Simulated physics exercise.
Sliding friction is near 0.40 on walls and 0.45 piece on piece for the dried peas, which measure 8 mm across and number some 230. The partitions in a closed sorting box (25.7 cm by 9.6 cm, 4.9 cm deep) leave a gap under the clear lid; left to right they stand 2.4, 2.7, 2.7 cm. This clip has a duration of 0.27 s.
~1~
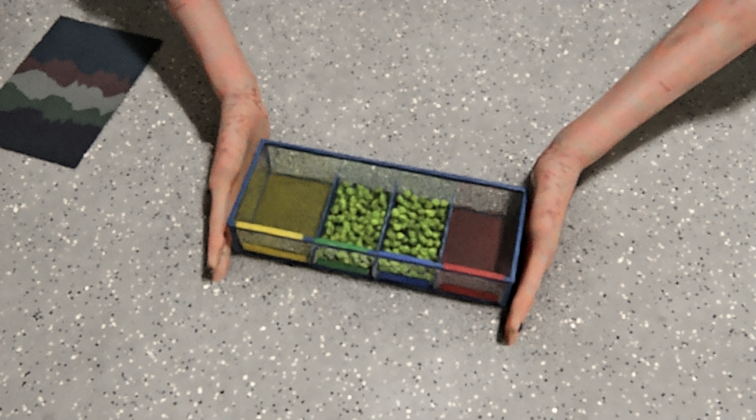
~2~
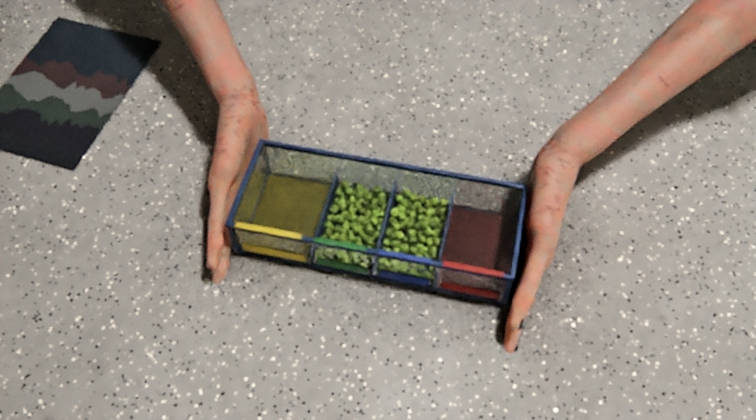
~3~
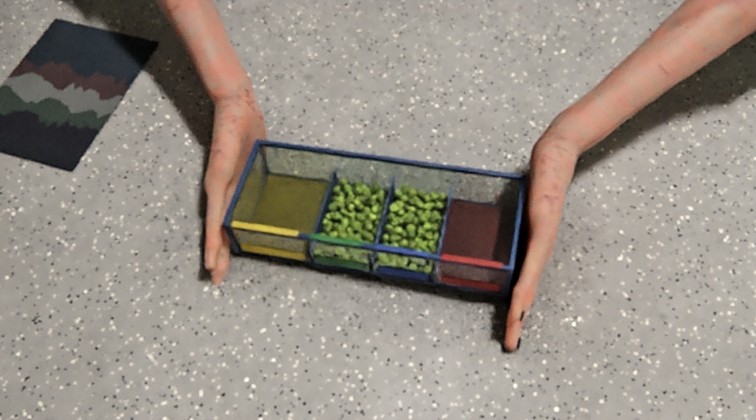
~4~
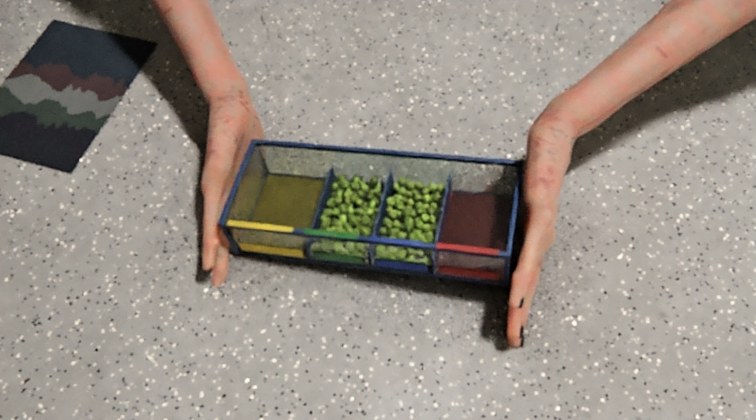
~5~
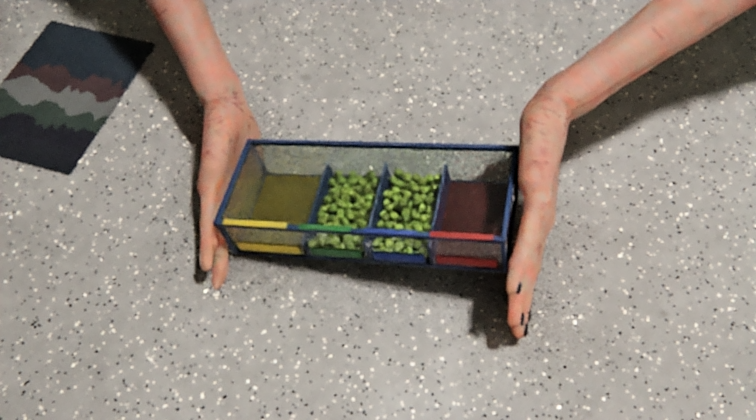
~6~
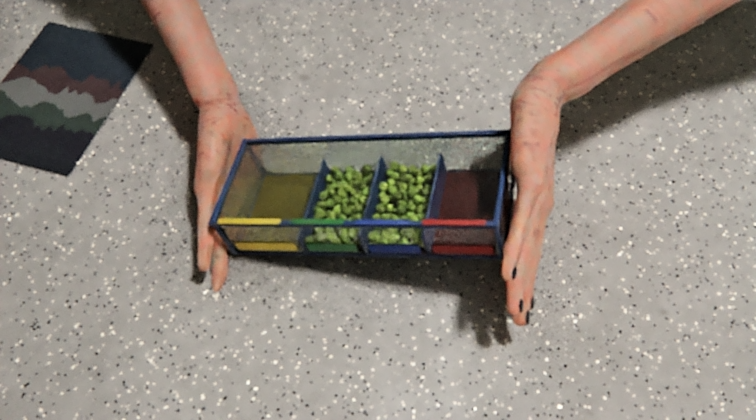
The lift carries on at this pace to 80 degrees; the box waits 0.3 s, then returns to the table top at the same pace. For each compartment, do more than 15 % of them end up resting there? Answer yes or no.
Red compartment: No, blue compartment: Yes, green compartment: Yes, yellow compartment: Yes.
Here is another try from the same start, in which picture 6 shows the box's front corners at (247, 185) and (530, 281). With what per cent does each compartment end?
Per cent at the end: Red 20; blue 40; green 40; yellow 0.
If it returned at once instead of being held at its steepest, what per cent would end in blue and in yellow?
Final amounts would be blue 35% and yellow 30%.
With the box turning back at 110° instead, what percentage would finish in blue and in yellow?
Shares: Blue 0, yellow 100, per cent.
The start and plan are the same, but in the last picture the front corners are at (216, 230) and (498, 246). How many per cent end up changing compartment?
Around 35 per cent, it would seem.
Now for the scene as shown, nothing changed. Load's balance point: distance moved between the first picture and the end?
It shifts some 4.0 cm.
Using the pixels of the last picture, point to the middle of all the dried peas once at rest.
Centre at rest: Approx. (347, 222) px.
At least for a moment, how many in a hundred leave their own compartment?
Estimate: Some 25 per cent.
Then, 1.03 s after the last picture, tilt 80 degrees; blue 40 %, green 40 %, yellow 20 %.
Then, 1.72 s after the last picture, tilt 41 degrees; blue 35 %, green 35 %, yellow 25 %.
Then, 2.44 s after the last picture, tilt 0 degrees; blue 35 %, green 35 %, yellow 25 %.
In the end, red 0 %, blue 35 %, green 35 %, yellow 25 %.
